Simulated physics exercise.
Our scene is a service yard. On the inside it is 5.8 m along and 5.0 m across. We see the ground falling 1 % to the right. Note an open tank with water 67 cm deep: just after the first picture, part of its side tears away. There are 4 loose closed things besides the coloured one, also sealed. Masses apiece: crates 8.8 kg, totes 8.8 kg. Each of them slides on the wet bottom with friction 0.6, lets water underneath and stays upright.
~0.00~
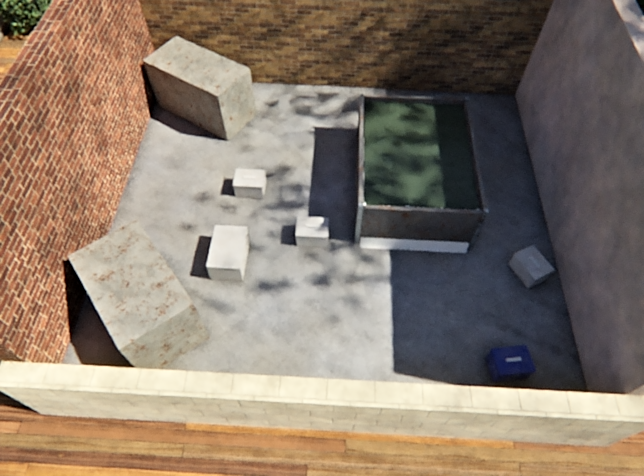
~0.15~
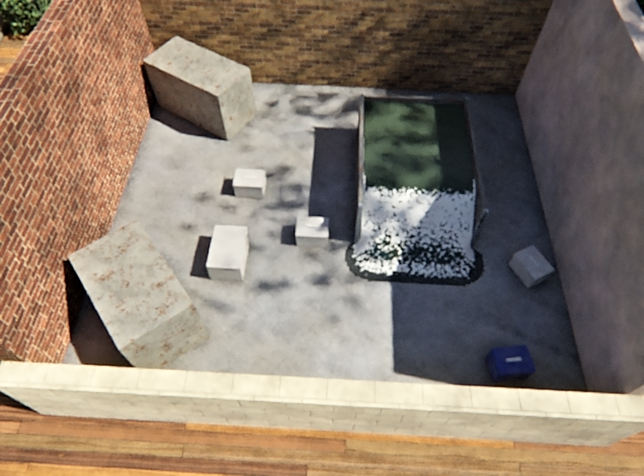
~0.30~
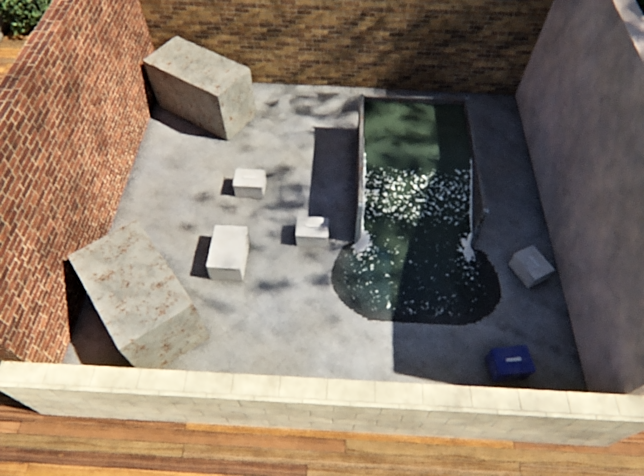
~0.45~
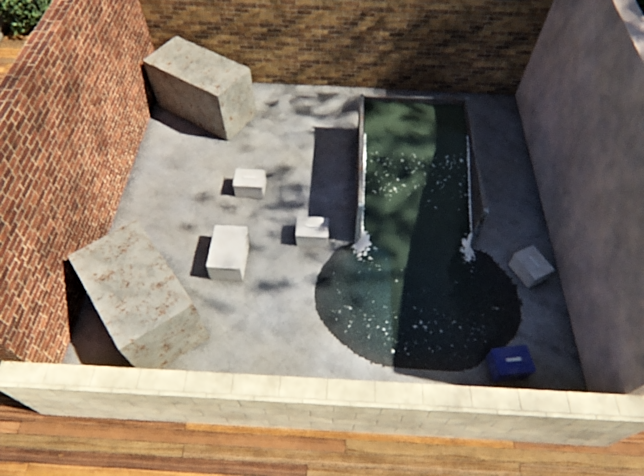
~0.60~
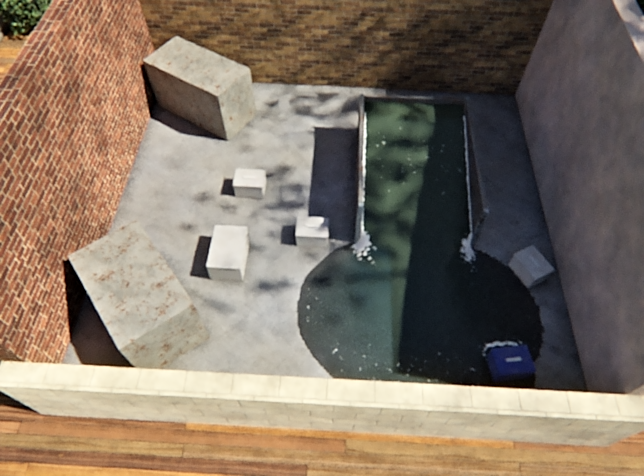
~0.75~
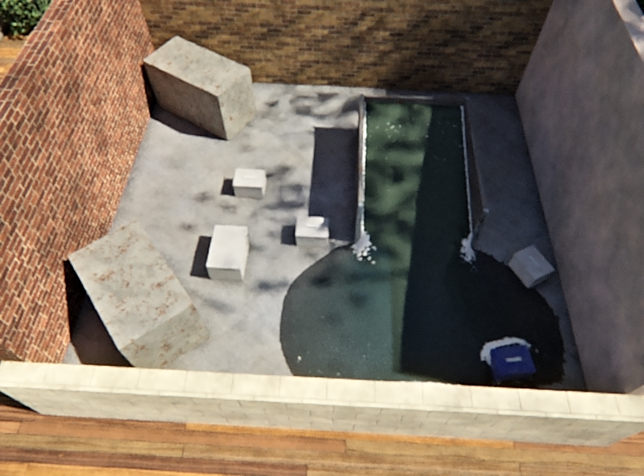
Water pours from the open near end of a raised tank of dark green water in a walled yard, seen from high above by a still camera. Pale blocks stand on the grey floor at left and centre, one more lies at right, and a blue tote sits near the front wall. White froth gives way to a dark, rounded pool that spreads forward and sideways, reaching around the unmoving tote.
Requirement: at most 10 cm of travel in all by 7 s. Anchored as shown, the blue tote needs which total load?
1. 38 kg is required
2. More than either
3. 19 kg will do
Option 2: More than either.
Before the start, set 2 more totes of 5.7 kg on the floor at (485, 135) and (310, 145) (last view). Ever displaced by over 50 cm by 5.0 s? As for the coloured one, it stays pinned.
First one went beyond, second stayed within.
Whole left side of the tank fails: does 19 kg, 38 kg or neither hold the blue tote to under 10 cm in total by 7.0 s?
In that case just the heavier mass works.
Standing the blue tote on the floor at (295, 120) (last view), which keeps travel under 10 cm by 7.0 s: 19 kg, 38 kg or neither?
Short version: The lighter already works.
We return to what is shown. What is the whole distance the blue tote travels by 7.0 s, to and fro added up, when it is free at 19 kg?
Adding it all up, something like 500 cm.
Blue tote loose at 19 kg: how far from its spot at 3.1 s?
Close to 200 centimetres.
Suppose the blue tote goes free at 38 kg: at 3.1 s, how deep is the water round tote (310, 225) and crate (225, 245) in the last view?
Around 0 cm and 3 cm.
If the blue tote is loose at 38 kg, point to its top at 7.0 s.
Around (566, 376).
After 1.4 s the blue tote would be 50 cm from its start with 19 kg and 4 cm from its start with 38 kg; 18 cm of water round it then.
After 3.1 s the blue tote would be 193 cm from its start with 19 kg and 54 cm from its start with 38 kg; 24 cm of water round it then.
After 4.9 s the blue tote would be 364 cm from its start with 19 kg and 54 cm from its start with 38 kg; 12 cm of water round it then.
After 7.0 s the blue tote would be 381 cm from its start with 19 kg and 54 cm from its start with 38 kg; 10 cm of water round it then.
